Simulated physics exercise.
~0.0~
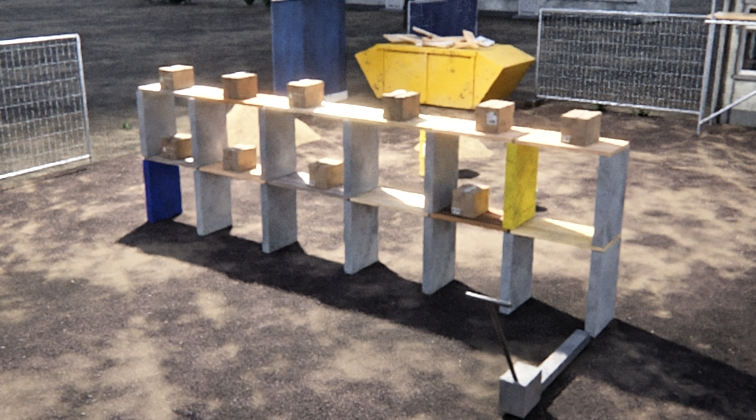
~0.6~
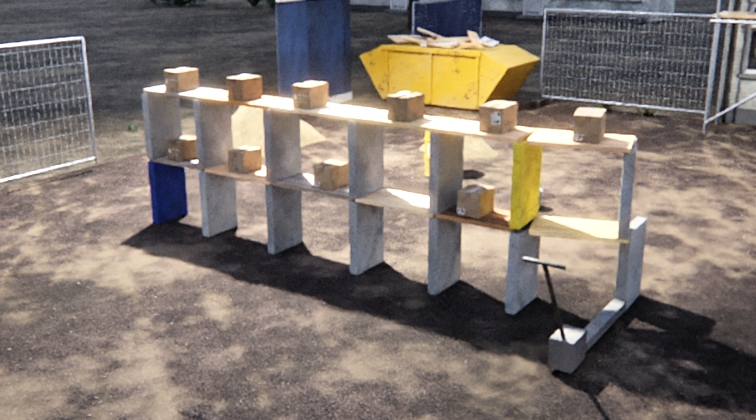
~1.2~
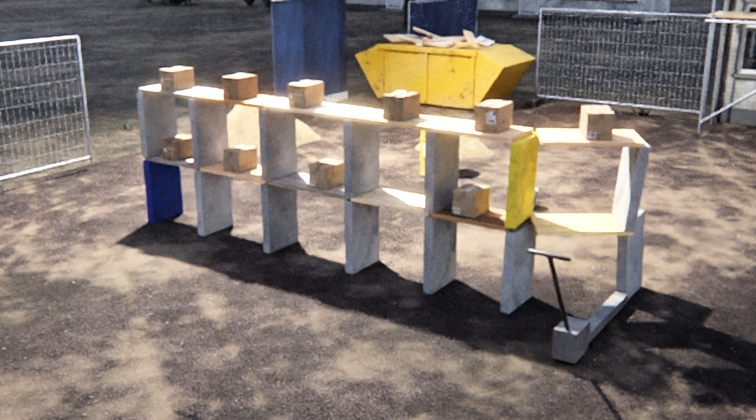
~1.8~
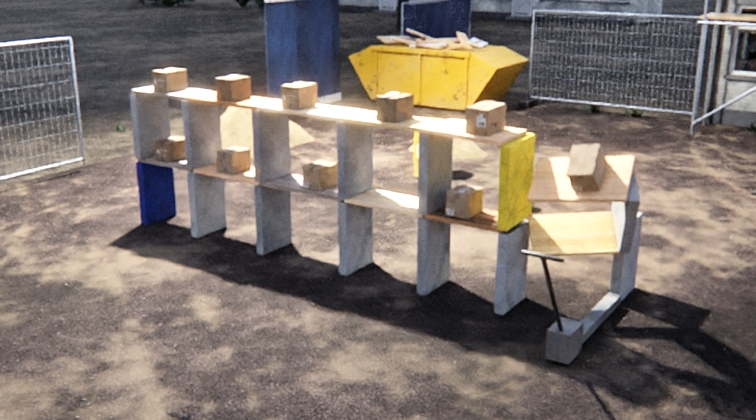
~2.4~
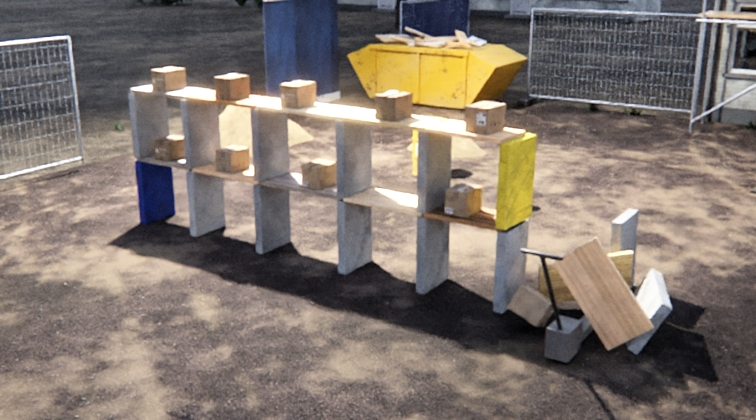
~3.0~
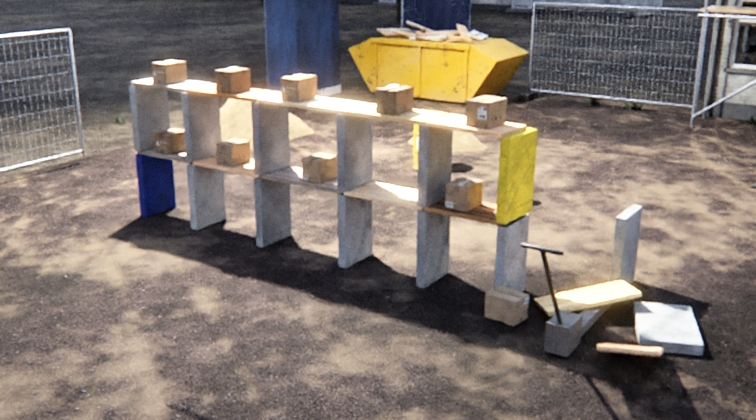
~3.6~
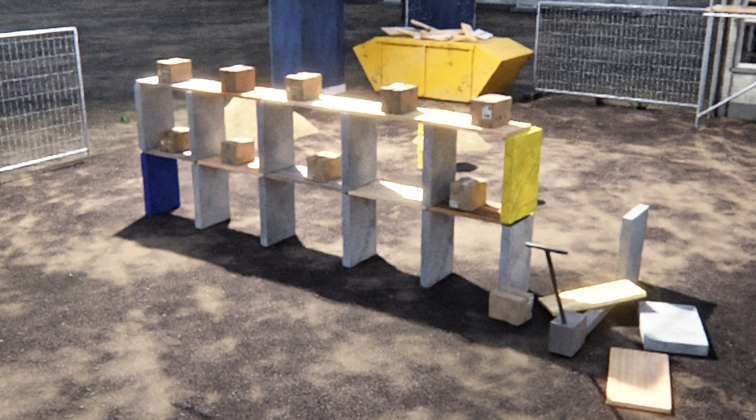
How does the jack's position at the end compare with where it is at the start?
The jack ends up a little to the right and farther back than where it starts, beside the fallen pieces of the right end bay.
